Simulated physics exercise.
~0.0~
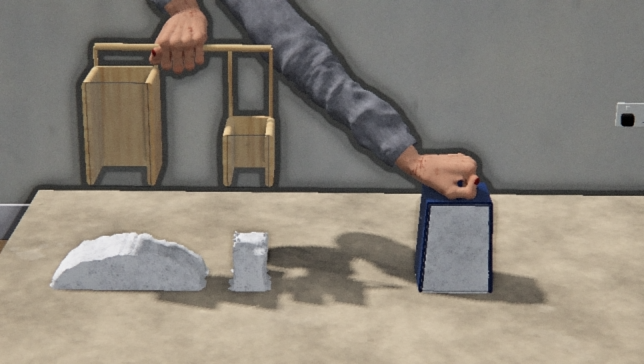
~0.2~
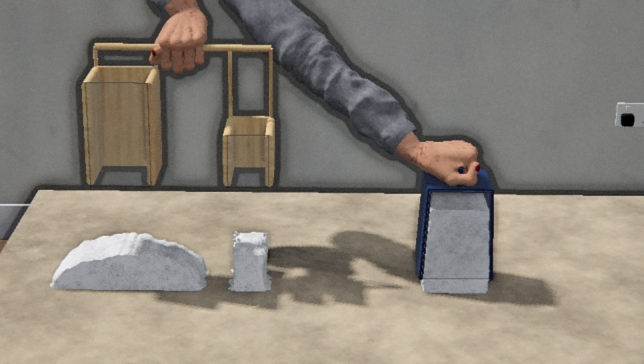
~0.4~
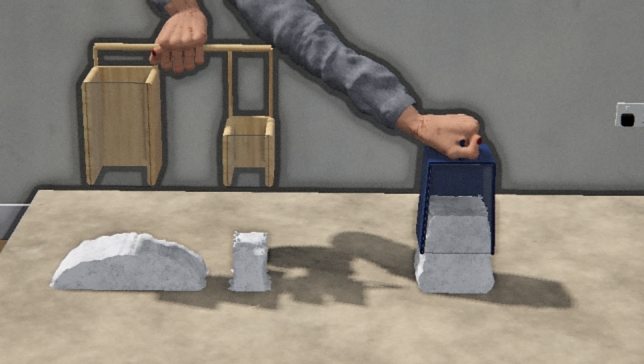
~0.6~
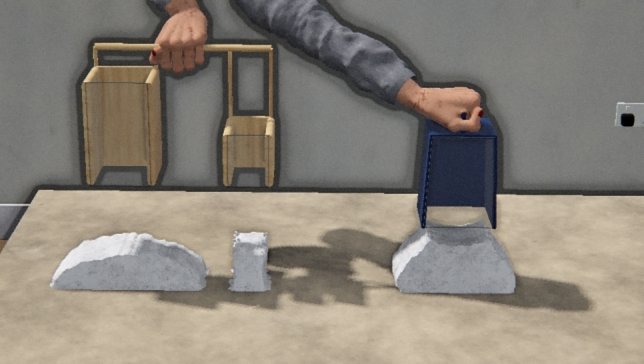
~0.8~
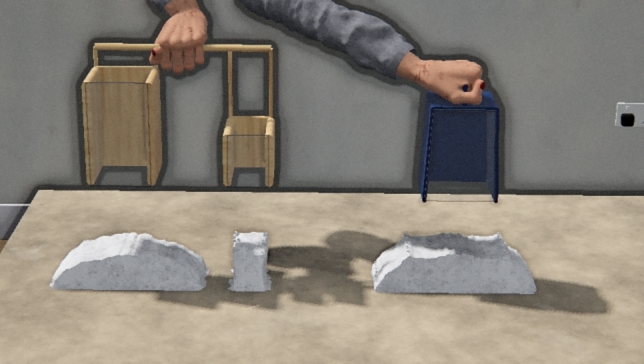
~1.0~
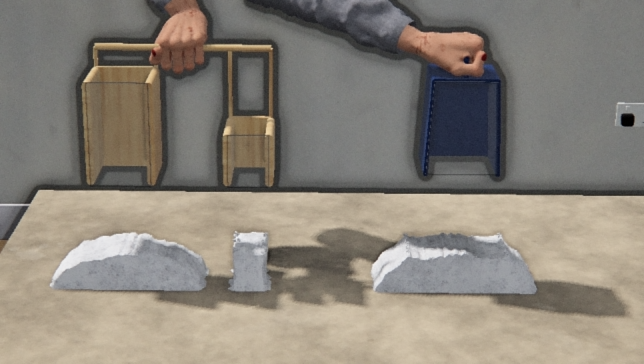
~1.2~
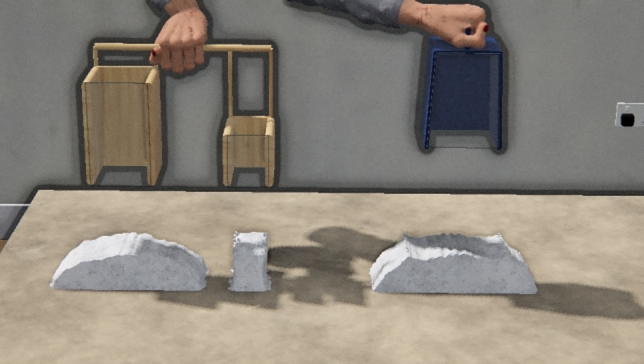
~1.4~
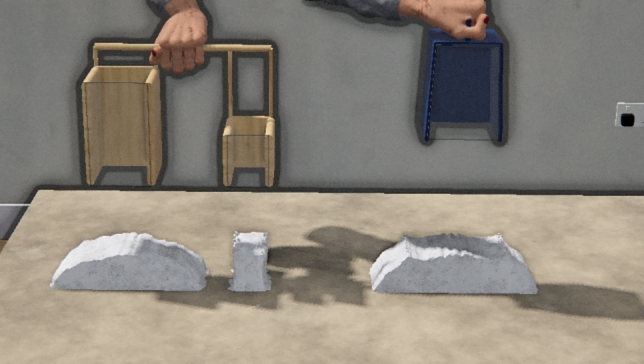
A hand lifting a blue tin off packed snow, the released block slumping and spreading into a low, wide mound beside two others.
